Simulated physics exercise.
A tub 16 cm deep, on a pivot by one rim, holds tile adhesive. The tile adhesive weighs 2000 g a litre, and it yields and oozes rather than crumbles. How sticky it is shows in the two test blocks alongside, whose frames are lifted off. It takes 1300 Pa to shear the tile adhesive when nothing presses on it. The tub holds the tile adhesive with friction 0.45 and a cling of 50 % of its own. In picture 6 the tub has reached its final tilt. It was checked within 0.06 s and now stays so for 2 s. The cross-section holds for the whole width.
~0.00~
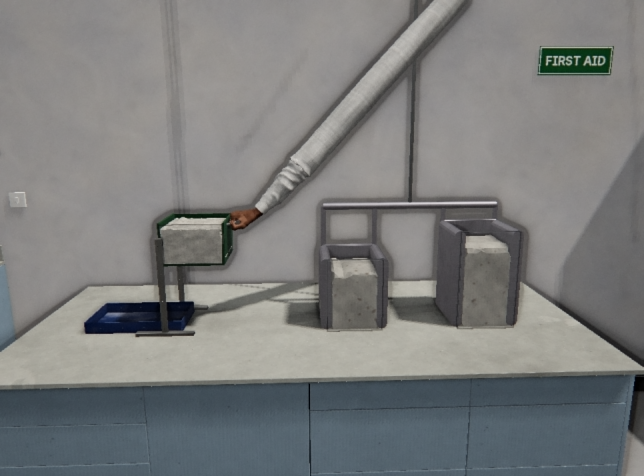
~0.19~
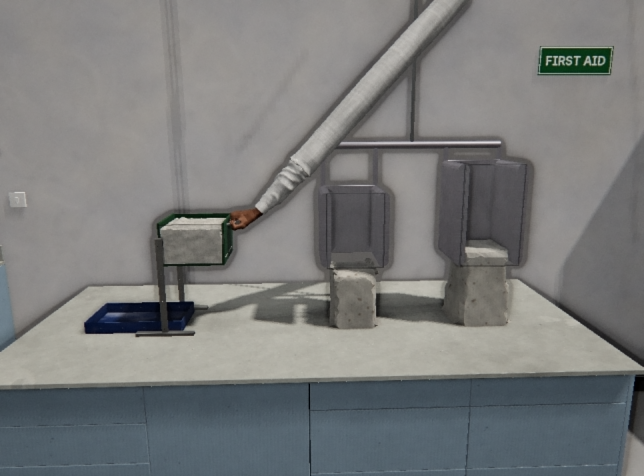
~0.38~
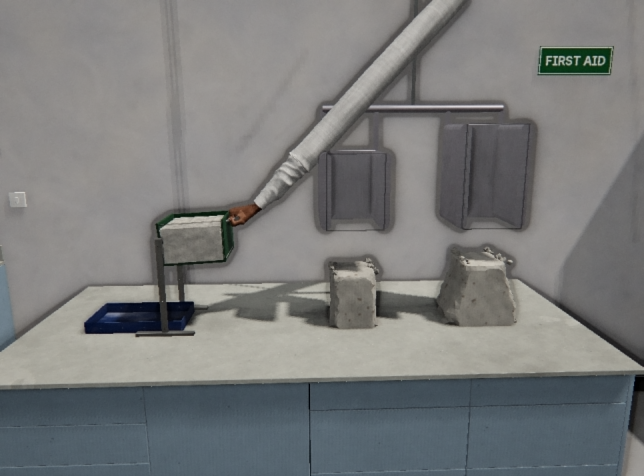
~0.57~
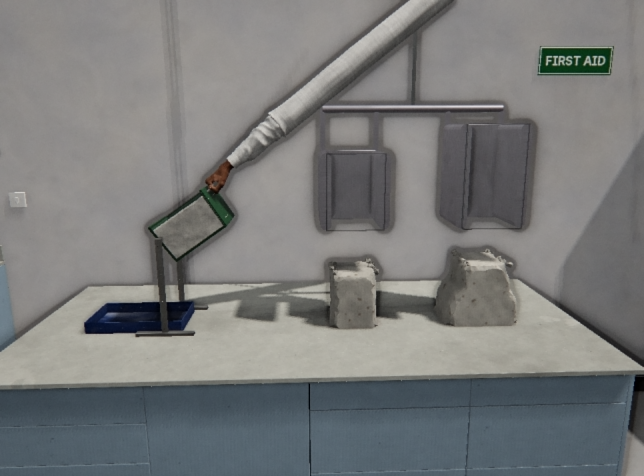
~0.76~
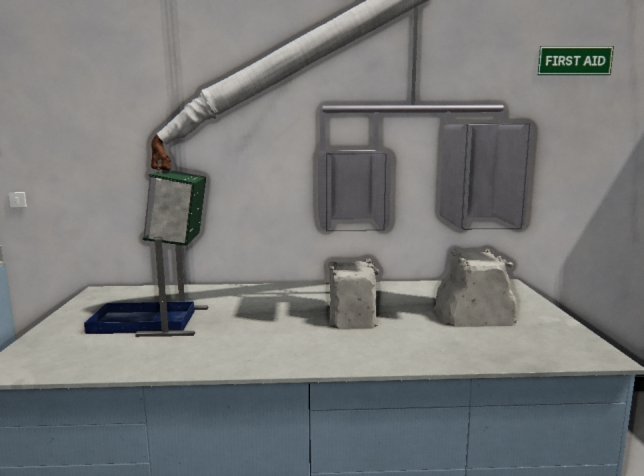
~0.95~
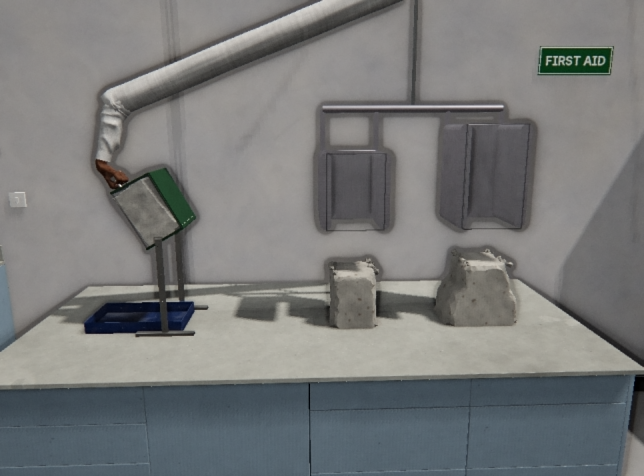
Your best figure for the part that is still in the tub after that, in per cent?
About 0 %.
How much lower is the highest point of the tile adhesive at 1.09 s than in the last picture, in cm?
About 12 cm.
By 1.09 s, the tub is at 118 degrees and holds 38 %.
By 1.26 s, the tub is at 118 degrees and holds 0 %.
By 1.43 s, the tub is at 118 degrees and holds 0 %.
By 1.60 s, the tub is at 118 degrees and holds 0 %.
By 2.95 s, at the end, the tub is at 118 degrees and holds 0 %.
